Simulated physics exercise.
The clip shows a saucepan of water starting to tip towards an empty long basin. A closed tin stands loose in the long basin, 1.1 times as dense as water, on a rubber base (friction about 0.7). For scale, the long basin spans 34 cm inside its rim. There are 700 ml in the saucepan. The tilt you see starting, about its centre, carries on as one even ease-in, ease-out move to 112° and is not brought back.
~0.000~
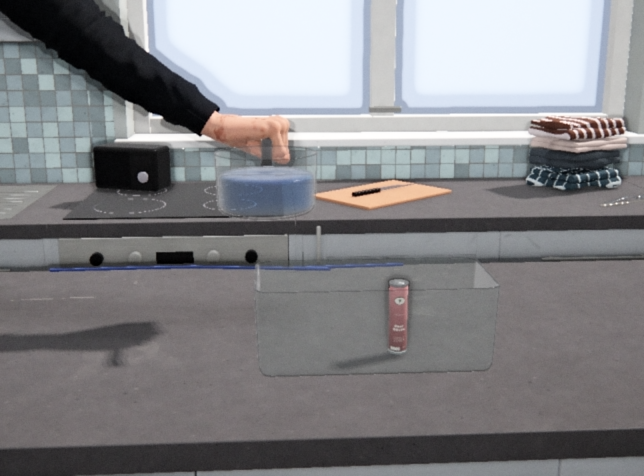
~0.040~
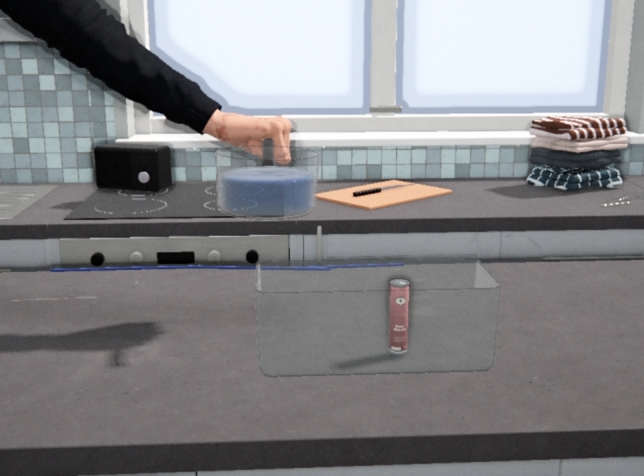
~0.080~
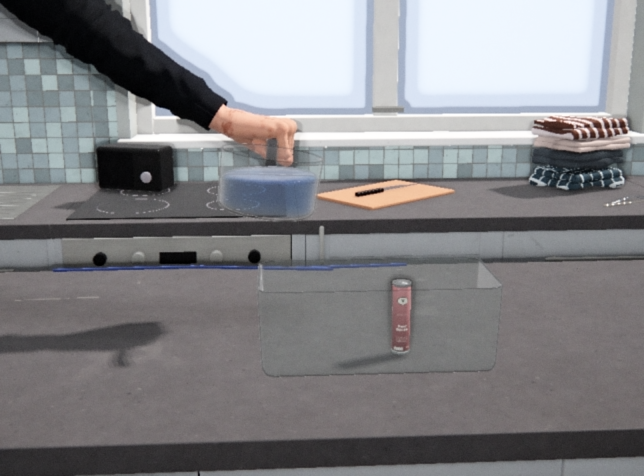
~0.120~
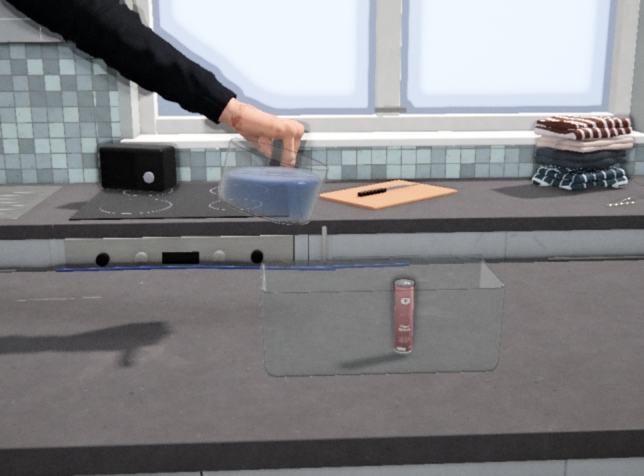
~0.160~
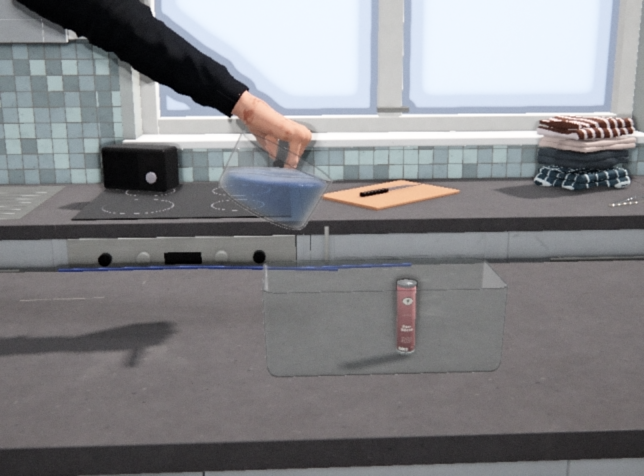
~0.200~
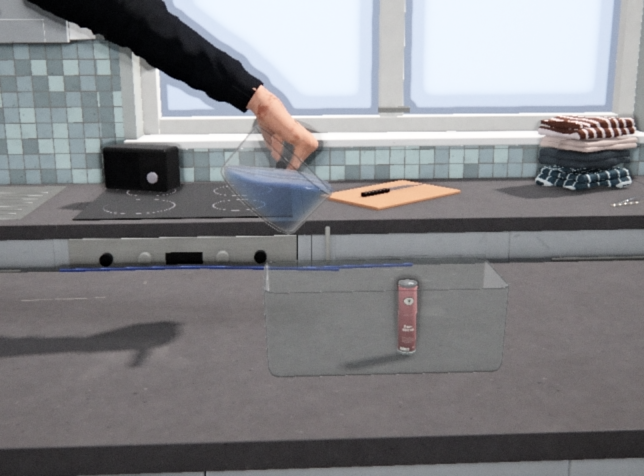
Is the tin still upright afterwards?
It remains upright.
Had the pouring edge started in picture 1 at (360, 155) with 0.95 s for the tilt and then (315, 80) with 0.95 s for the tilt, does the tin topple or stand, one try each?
First it topples; then it goes over.
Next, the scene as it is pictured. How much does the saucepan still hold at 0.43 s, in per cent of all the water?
Near 22 in a hundred.
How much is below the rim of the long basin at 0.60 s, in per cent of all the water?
Near 90 in a hundred.
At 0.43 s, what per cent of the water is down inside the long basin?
Some 34 per cent.
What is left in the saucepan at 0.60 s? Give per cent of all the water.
About 4 per cent.
After 0.43 s the tilt is 110° and 22 per cent is still to pour; the tin stands where it began.
After 0.60 s the tilt is 112° and 4 per cent is still to pour; the tin stands where it began.
After 0.78 s the tilt is 112° and 0 per cent is still to pour; the tin stands where it began.
After 0.97 s the tilt is 112° and 0 per cent is still to pour; the tin stands where it began.
In the end the tin stands where it began.
